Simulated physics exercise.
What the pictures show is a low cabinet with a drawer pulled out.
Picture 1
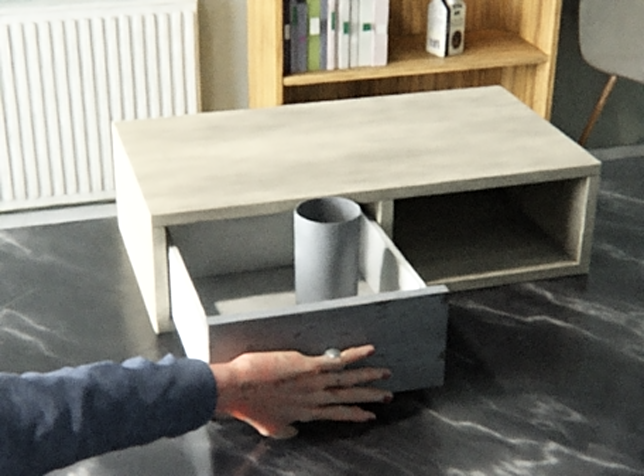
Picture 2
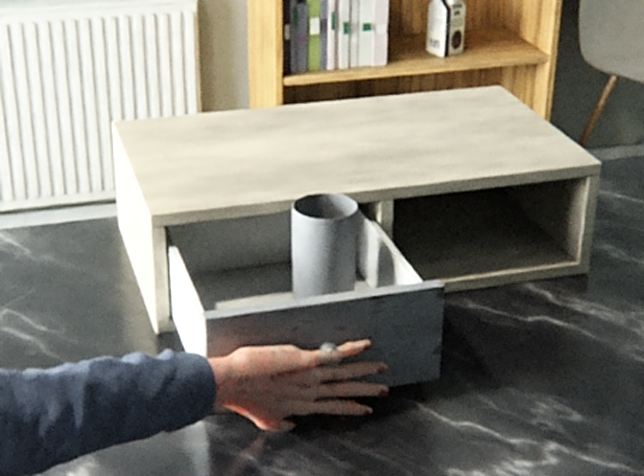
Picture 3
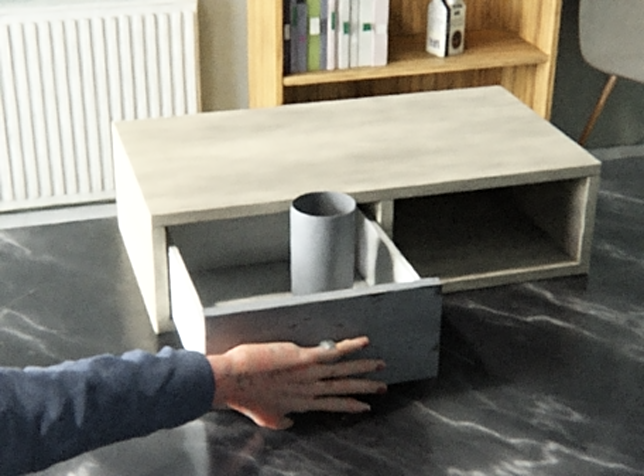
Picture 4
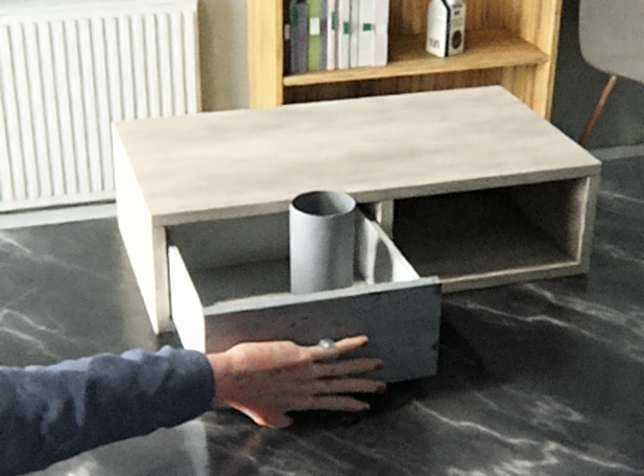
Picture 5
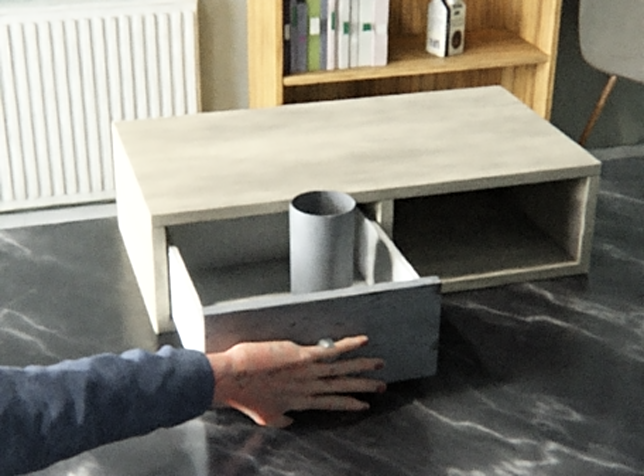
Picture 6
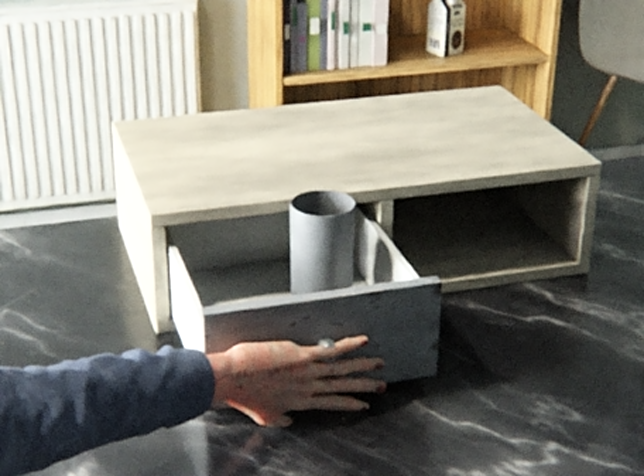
The footage shows a hand pressed against the front of an open drawer holding a grey beaker in a low cabinet. The hand and drawer shift slightly inward at first, then stay almost still, with the drawer remaining wide open.
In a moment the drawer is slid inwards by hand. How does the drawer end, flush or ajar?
My prediction is that the drawer can't be pushed home.
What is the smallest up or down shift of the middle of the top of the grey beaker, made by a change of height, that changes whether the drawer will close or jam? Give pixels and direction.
20 pixels down.
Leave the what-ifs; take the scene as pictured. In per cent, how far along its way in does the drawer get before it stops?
I'd put it at some 45 in a hundred.
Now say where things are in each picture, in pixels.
Drawer (294, 292) wide open; grey beaker (328, 267), in the first frame.
Drawer (291, 288) wide open; chest (347, 197), in the second frame.
Drawer (290, 285) wide open; grey beaker (323, 260), in the third frame.
Drawer (289, 284) wide open; chest (347, 197), in the fourth frame.
Drawer (289, 284) wide open; grey beaker (322, 259), in the fifth frame.
Drawer (289, 284) wide open; chest (347, 197), in the sixth frame.
Then, 0.34 s later than the last frame, drawer starting in.
When it is over, the drawer stays ajar.
